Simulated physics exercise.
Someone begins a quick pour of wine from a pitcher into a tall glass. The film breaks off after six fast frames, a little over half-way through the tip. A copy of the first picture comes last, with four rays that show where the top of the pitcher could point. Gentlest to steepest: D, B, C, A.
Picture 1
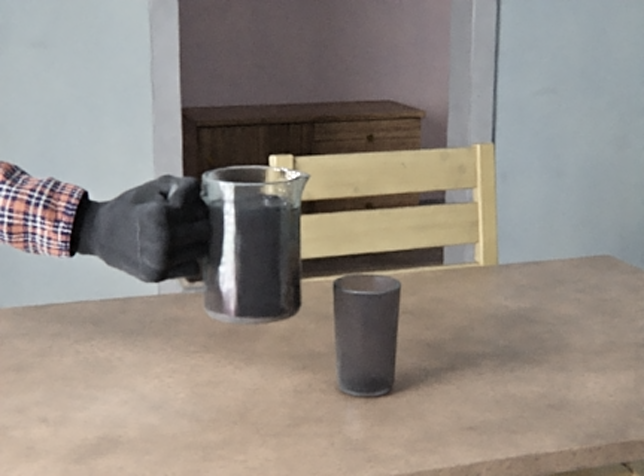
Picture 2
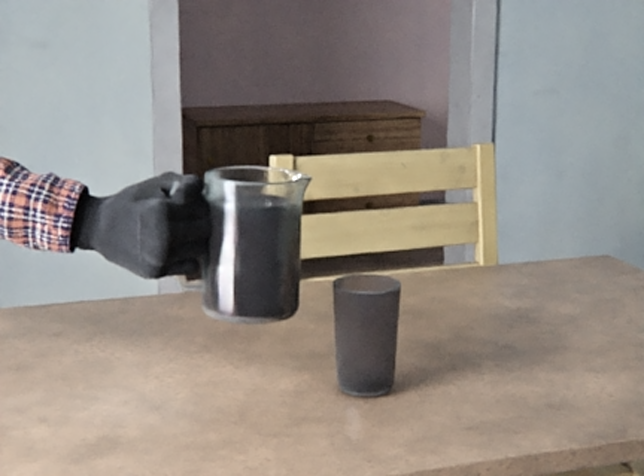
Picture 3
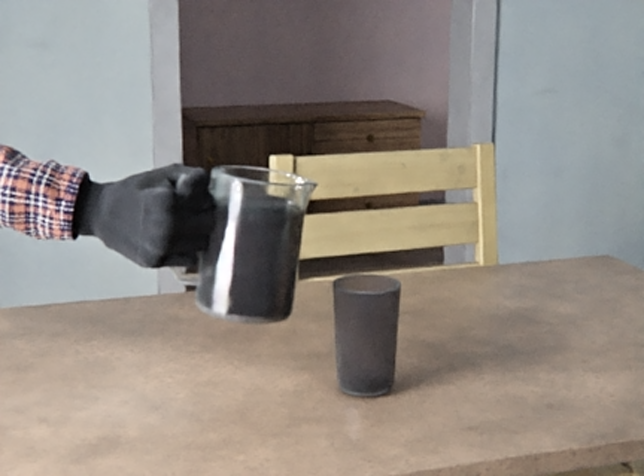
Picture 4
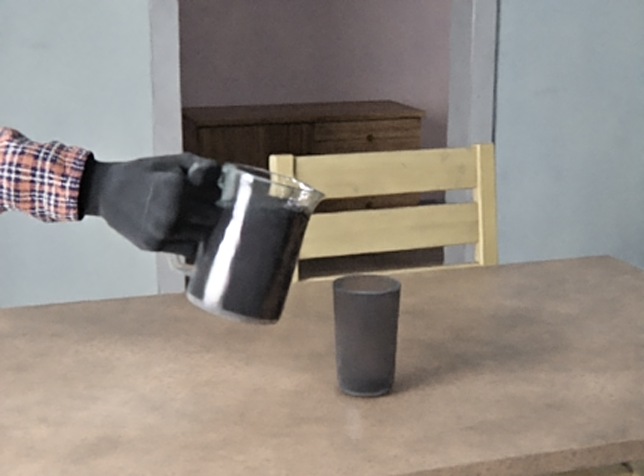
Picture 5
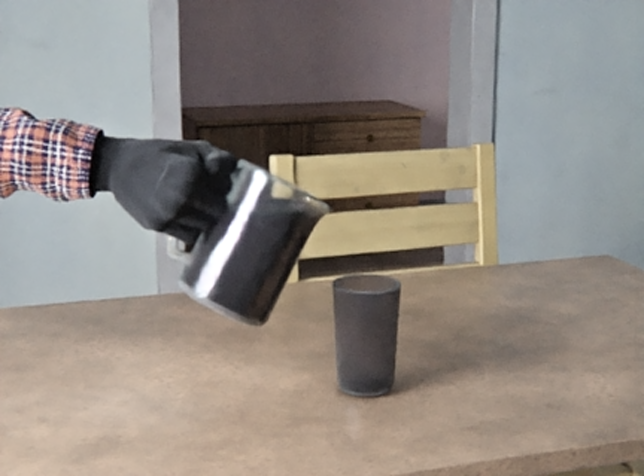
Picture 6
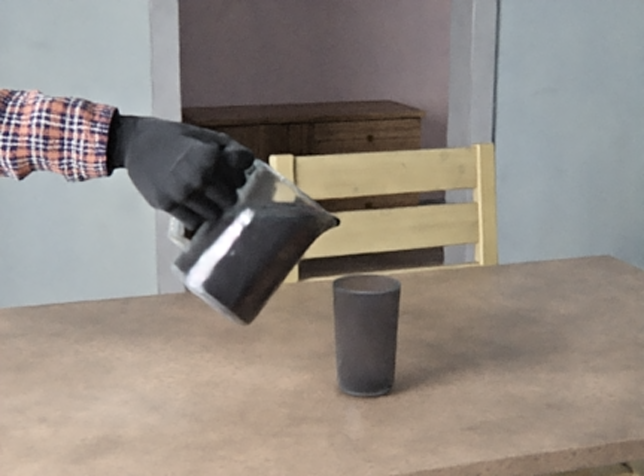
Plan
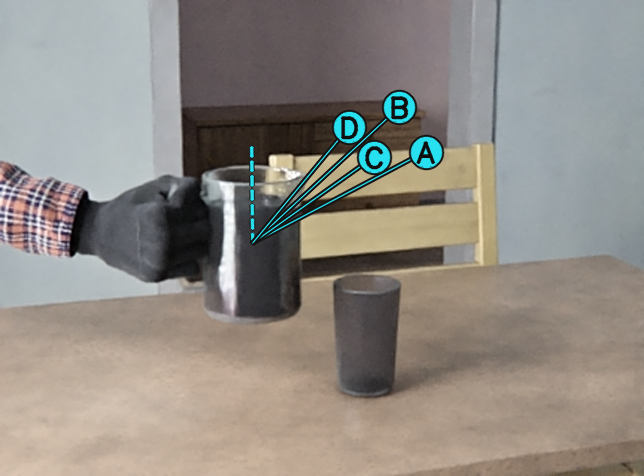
A gloved hand in a plaid sleeve held a clear pitcher of dark liquid beside a tall glass on a table, then tilted it steadily to the right until the liquid reached the lip.
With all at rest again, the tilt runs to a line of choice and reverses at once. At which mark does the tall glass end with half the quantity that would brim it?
It is C.
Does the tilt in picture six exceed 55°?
No, it does not.
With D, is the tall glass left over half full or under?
Under half.
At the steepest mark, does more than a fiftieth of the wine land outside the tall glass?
No.
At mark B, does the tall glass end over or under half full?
Under half.
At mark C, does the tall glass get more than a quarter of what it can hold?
Yes.
In cyan, A at (410, 159); B at (386, 118); C at (360, 166); D at (338, 139).
If A is chosen, the tall glass ends with about 74 % of what it can hold.
If B is chosen, the tall glass ends with about 31 % of what it can hold.
If C is chosen, the tall glass ends with about 50 % of what it can hold.
If D is chosen, the tall glass ends with about 16 % of what it can hold.
